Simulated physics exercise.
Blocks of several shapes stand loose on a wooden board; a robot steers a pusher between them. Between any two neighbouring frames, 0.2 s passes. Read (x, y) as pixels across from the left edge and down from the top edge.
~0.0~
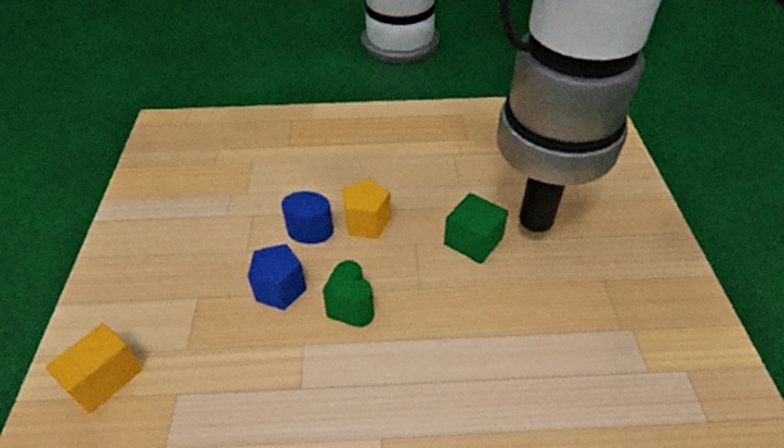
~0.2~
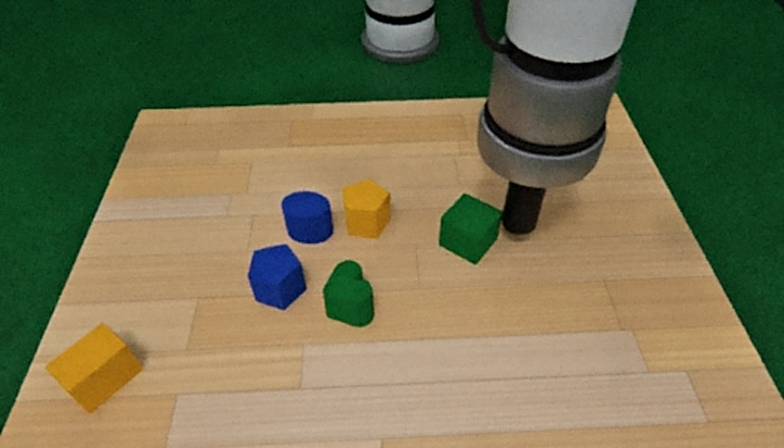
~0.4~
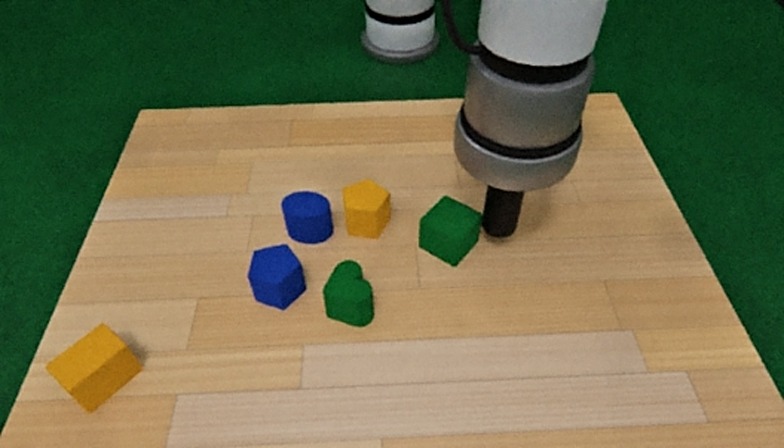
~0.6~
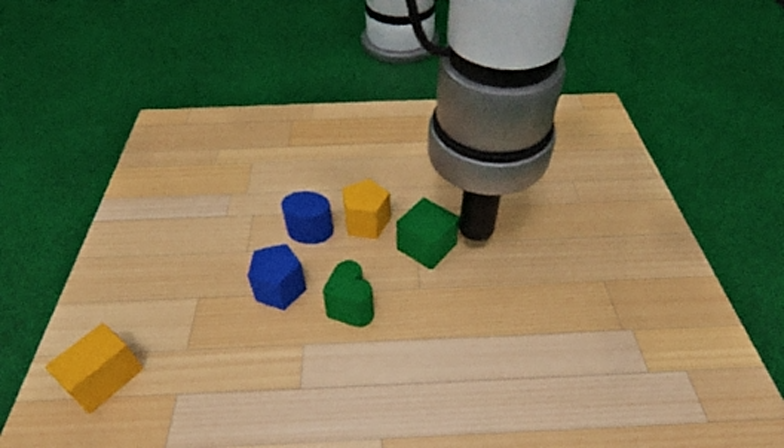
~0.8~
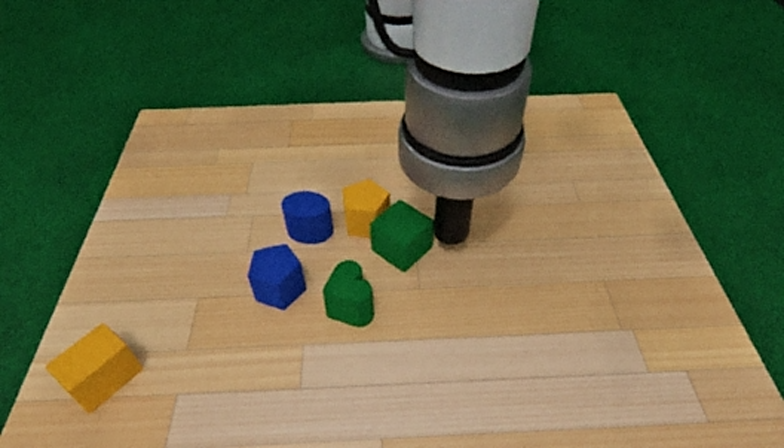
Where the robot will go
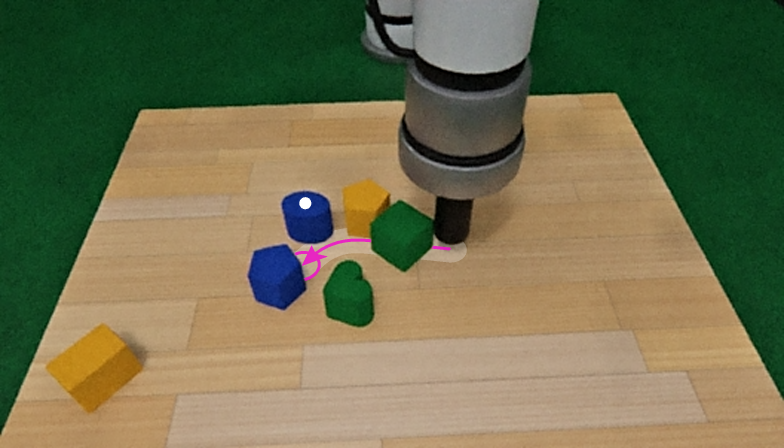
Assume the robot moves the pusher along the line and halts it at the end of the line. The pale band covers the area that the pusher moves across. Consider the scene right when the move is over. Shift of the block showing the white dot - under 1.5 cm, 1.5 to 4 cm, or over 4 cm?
The largest band: Over 4 cm.
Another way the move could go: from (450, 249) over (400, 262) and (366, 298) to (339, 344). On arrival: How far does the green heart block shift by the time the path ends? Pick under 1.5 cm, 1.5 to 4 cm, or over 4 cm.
Distance: More than 4 cm.
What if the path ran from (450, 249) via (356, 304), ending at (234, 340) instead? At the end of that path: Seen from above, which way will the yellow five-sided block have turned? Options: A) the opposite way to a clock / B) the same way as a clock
The one that fits is B, the same way as a clock.
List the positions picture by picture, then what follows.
In the first picture, lower end of the pusher (536, 221), tops of blocks, blue five-sided block (273, 263), blue oval block (305, 203), green heart block (348, 281), yellow five-sided block (365, 195), green square piece (478, 213).
In the second picture, pusher (519, 224), green square piece (472, 214).
In the third picture, pusher (499, 226), green square piece (451, 216).
In the fourth picture, pusher (476, 230), green square piece (428, 219).
In the fifth picture, pusher (451, 233), blue five-sided block (273, 263), blue oval block (305, 203), green heart block (348, 281), yellow five-sided block (365, 195), green square piece (402, 221).
The drawn path runs from (450, 249) via (397, 243) and (345, 241), ending at (302, 266); the dot is on the blue oval block.
On the path given first. One third of the way, pusher (396, 228); blue oval block (292, 202), turned 20° anticlockwise; yellow five-sided block (332, 182), turned 20° clockwise; green square piece (347, 214).
Two thirds of the way, pusher (343, 225); blue oval block (259, 198), turned 35° clockwise; yellow five-sided block (318, 177), turned 50° clockwise; green square piece (293, 219), turned 15° anticlockwise.
At the end, pusher (299, 250); blue five-sided block (265, 269), turned 25° anticlockwise; blue oval block (238, 195), turned 70° clockwise; green heart block not moved; yellow five-sided block (318, 177), turned 50° clockwise; green square piece (262, 224), turned 20° anticlockwise.
